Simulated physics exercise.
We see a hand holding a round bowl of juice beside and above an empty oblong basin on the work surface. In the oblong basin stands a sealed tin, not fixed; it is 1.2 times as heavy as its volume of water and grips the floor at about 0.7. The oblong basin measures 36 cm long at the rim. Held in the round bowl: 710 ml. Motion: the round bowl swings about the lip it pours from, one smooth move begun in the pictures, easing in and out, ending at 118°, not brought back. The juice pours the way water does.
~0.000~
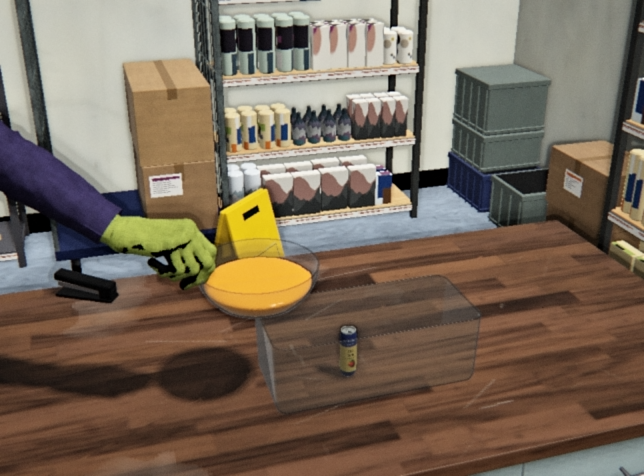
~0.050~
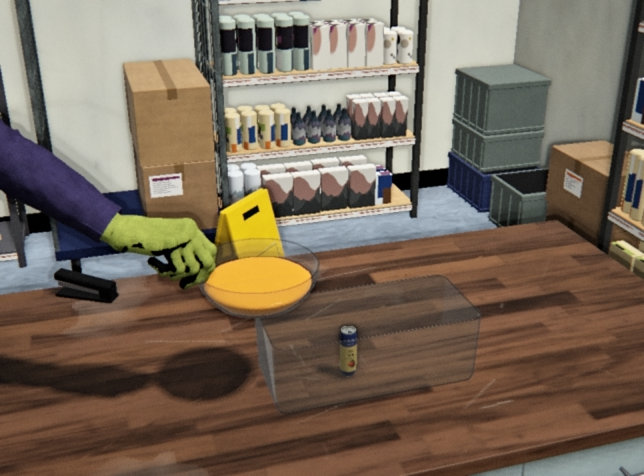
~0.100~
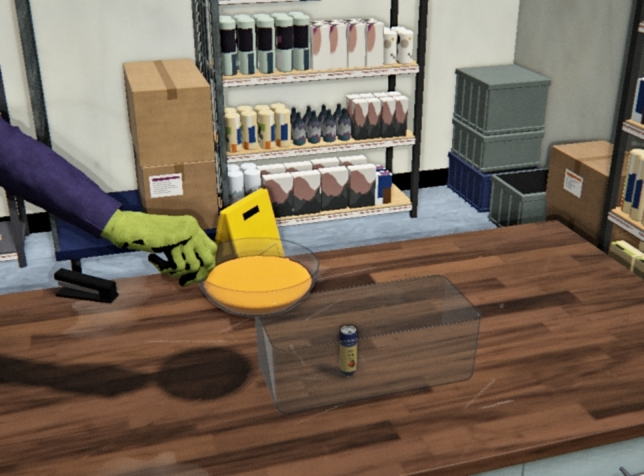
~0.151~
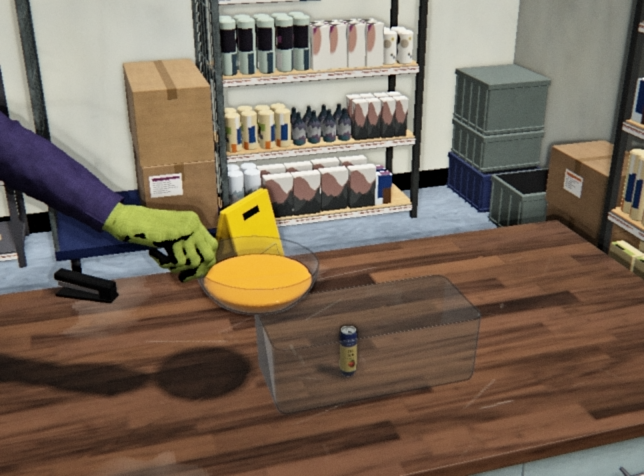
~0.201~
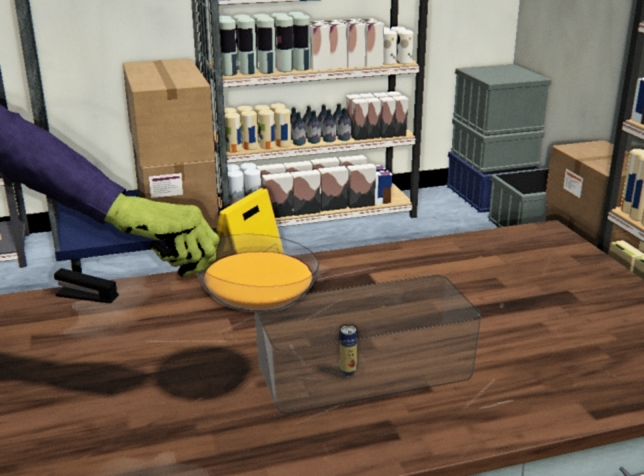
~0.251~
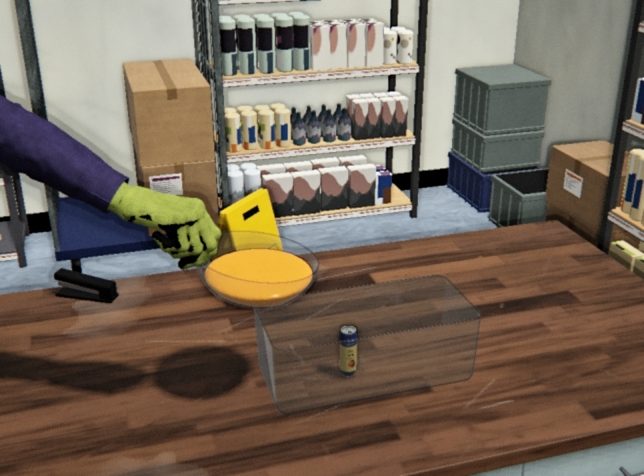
Gloved hand holding a glass bowl of orange liquid beside a clear basin on a wooden counter, tilting it slightly rightward.
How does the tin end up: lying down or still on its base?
Odds are it weathers it.
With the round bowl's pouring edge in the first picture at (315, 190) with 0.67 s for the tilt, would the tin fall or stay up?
Then the tin comes down.
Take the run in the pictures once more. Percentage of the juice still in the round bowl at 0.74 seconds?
Still held: Roughly 44 % of the total.
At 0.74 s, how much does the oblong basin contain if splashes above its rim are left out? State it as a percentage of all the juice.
About 12 per cent.
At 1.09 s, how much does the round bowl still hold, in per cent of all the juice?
Near 0 percent, more or less.
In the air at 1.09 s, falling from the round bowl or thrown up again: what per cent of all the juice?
Close to 5 per cent.
After 0.74 s the tilt is 66° and 45 per cent is still to pour; the tin stands where it began.
After 1.09 s the tilt is 106° and 0 per cent is still to pour; the tin stands where it began.
After 1.47 s the tilt is 118° and 0 per cent is still to pour; the tin stands where it began.
After 1.87 s the tilt is 118° and 0 per cent is still to pour; the tin stands where it began.
In the end the tin stands where it began.
